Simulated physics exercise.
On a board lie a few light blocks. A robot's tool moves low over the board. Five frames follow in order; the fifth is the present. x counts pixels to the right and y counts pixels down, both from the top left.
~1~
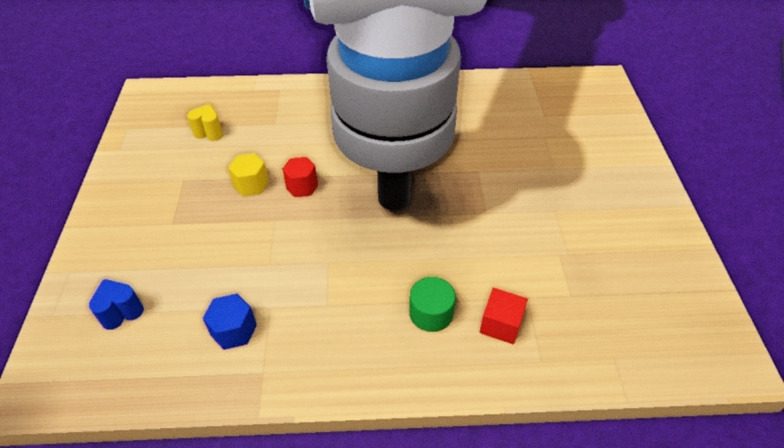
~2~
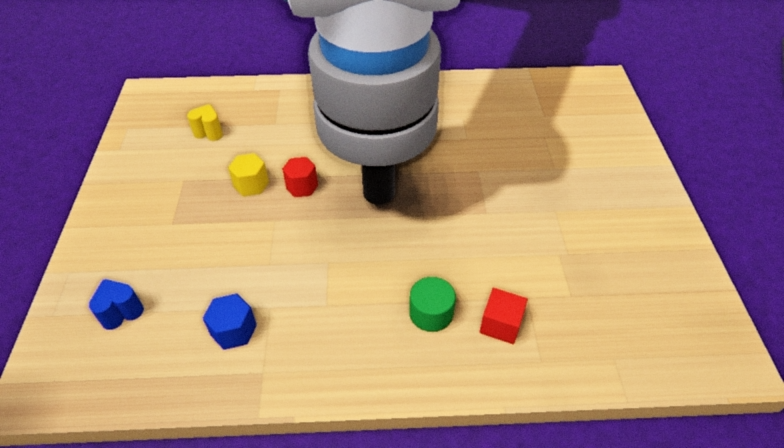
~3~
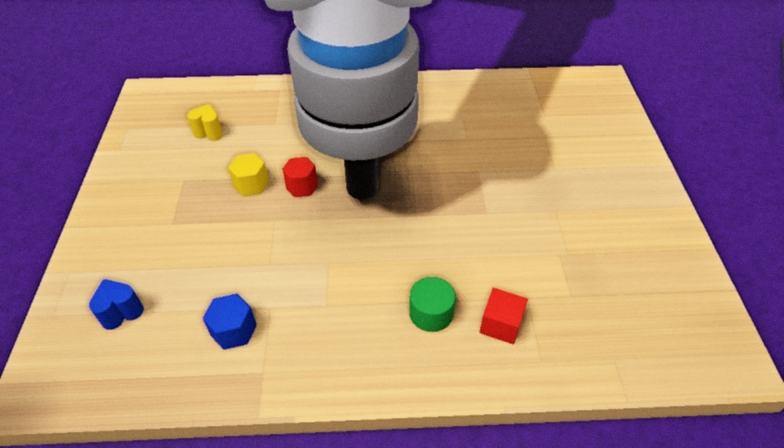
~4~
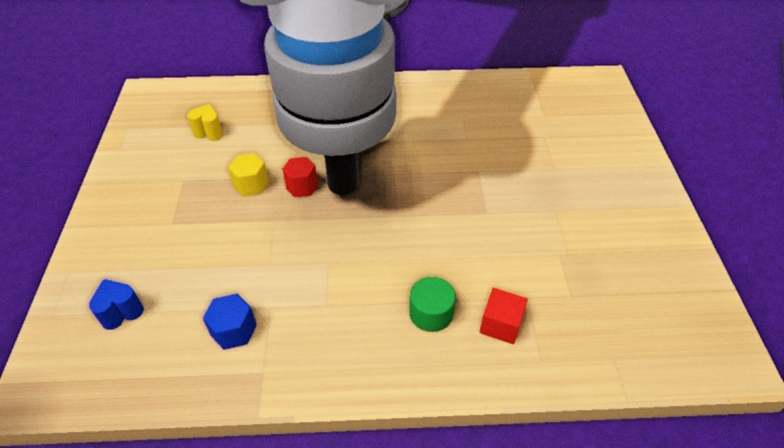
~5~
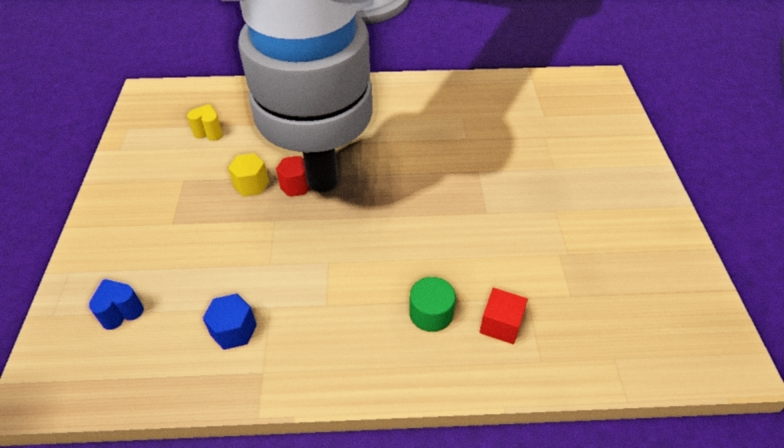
A robot arm moved left, low over a wooden board of small colored blocks, until its black tip met the red hexagonal block and nudged it slightly left, while the other blocks stayed still.
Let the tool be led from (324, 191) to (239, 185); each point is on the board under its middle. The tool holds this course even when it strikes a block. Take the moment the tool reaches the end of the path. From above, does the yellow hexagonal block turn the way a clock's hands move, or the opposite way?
The block turns counter-clockwise.
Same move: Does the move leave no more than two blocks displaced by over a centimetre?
Yes, that is how it ends up.
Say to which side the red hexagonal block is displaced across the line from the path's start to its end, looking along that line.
To the path's right.
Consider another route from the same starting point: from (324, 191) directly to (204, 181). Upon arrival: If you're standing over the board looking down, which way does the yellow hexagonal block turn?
It spins anti-clockwise.
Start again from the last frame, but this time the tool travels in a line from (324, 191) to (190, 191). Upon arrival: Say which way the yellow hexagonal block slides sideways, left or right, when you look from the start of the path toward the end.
It moves right.
The first path, step by step. Halfway along, tool at (279, 179); yellow hexagonal block at (222, 161), turned 40° anticlockwise; red hexagonal block at (254, 156), turned 20° clockwise.
At the end, tool at (236, 175); yellow hexagonal block at (203, 159), turned 55° anticlockwise; red hexagonal block at (238, 144), turned 65° clockwise.
